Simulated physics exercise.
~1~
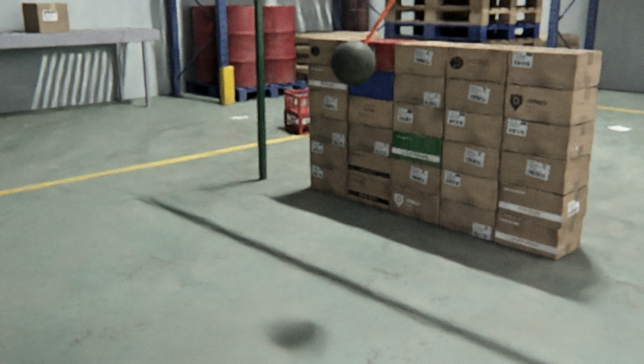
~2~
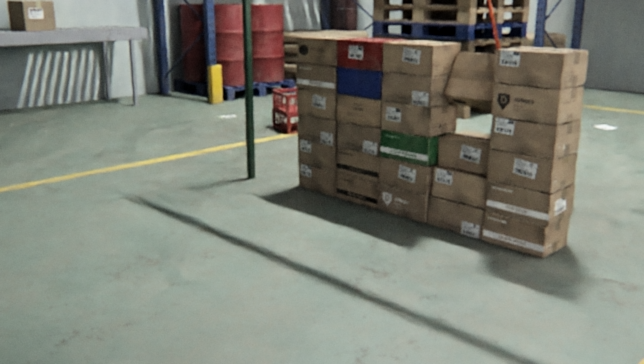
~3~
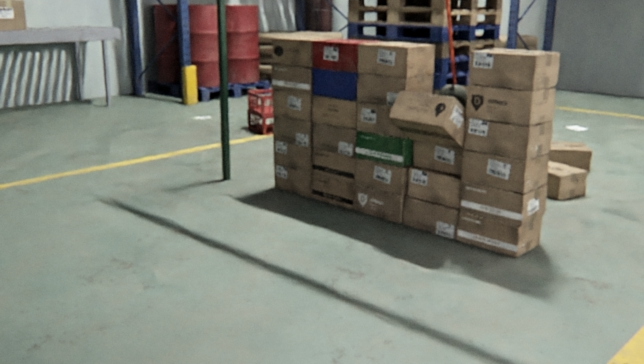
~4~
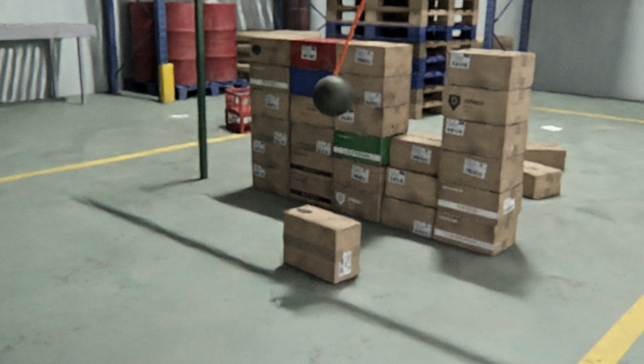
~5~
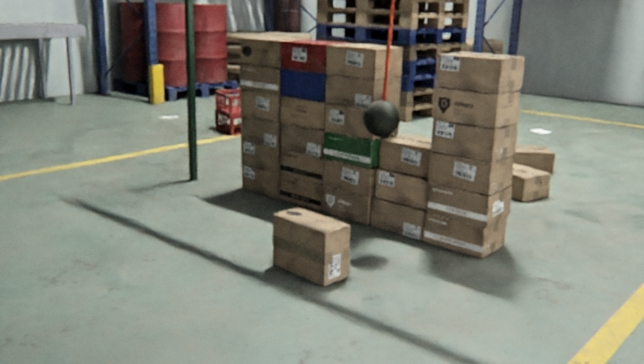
A dark ball on a red line swings toward a wall of stacked brown cartons in a warehouse, seen from the front and slightly above. One red, one blue and one green carton sit among the brown ones, with red drums and pallets behind. The ball strikes the upper right part of the wall, opening a gap. Two cartons land on the floor behind, while another tips forward out of the gap and drops in front. The view drifts right as the ball swings before the wall, its line finally hanging straight, the coloured cartons still in place.
